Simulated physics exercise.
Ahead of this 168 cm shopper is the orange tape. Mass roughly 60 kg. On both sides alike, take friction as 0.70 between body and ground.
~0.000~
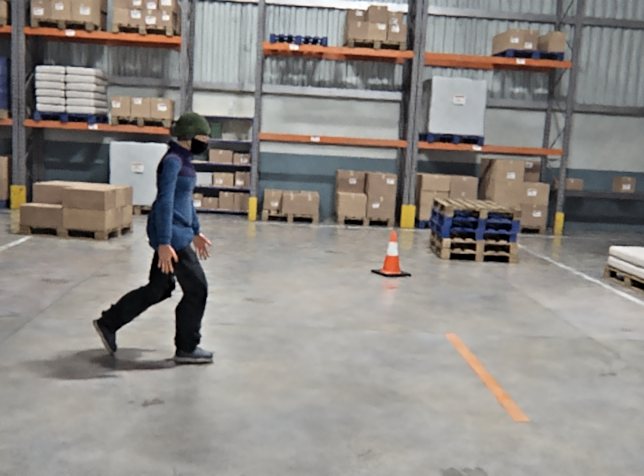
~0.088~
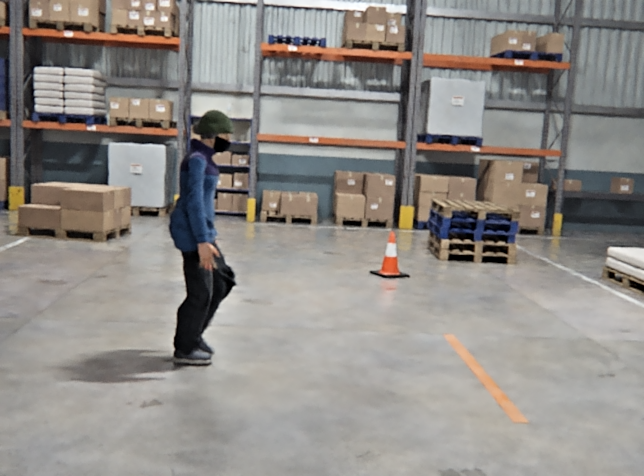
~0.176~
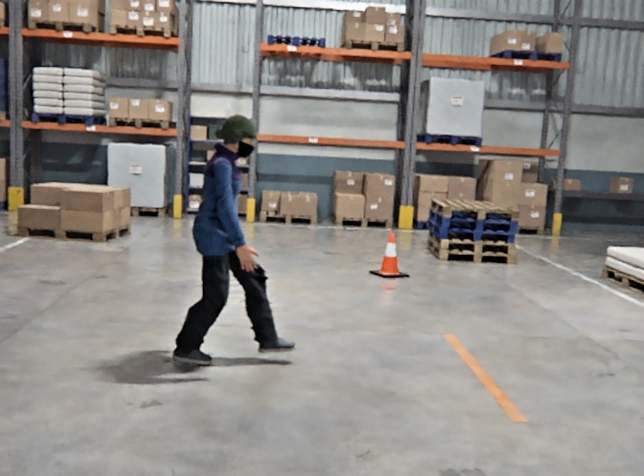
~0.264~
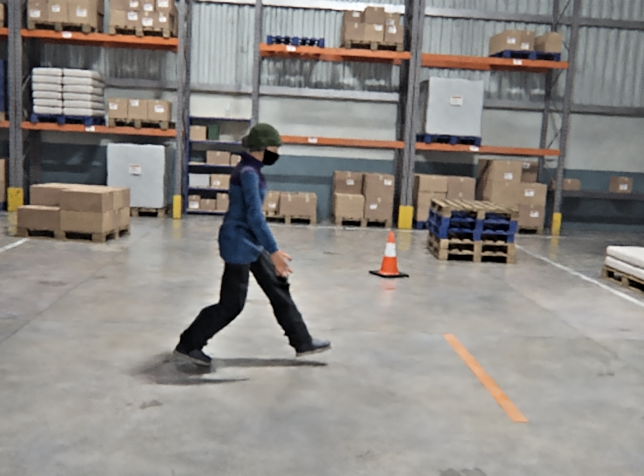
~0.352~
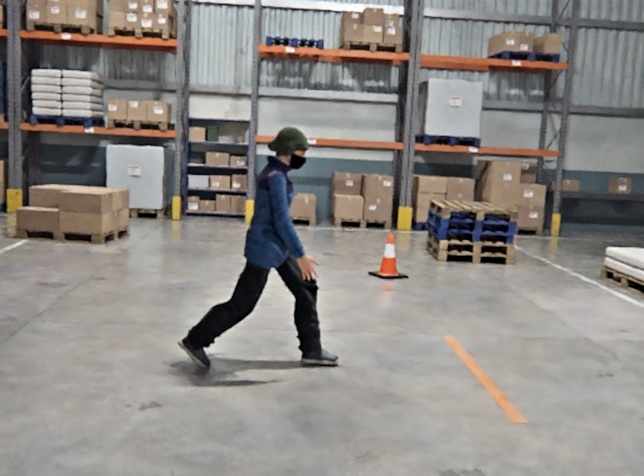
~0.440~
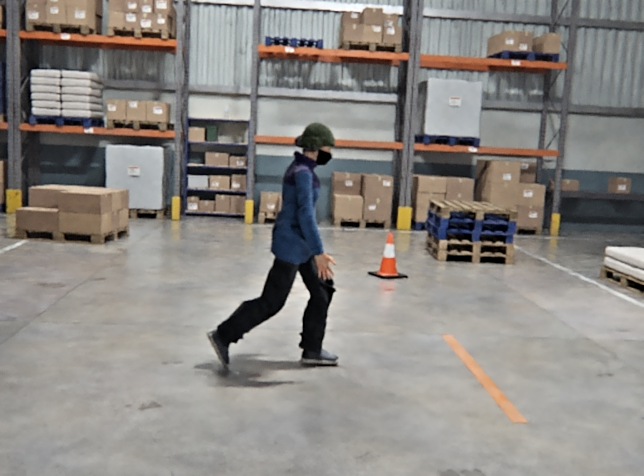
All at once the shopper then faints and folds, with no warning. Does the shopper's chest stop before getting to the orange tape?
Over.
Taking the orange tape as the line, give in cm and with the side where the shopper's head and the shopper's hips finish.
So the shopper's head finishes 70 centimetres past, while the shopper's hips finishes 20 centimetres past.
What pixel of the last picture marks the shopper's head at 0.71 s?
At about (382, 186).
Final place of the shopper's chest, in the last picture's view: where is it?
It ends up near pixel (543, 362) in the last picture.
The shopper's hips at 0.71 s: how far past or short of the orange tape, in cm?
About 75 cm short of it.
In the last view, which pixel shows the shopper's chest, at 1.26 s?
Look close to (531, 361) and you'll spot it.
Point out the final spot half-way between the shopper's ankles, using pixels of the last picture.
Roughly at (425, 370).
After 0.71 s the shopper's chest is 79 cm short of the orange tape, near (373, 222) in the last picture's view; the shopper's head 74 cm short of the orange tape.
After 0.96 s the shopper's chest is 25 cm short of the orange tape, near (451, 296) in the last picture's view; the shopper's head 29 cm short of the orange tape.
After 1.26 s the shopper's chest is 28 cm past the orange tape, near (531, 361) in the last picture's view.
Final state at 3.3 s, shopper's hips cross the orange tape; shopper's head crosses the orange tape; shopper's chest crosses the orange tape.
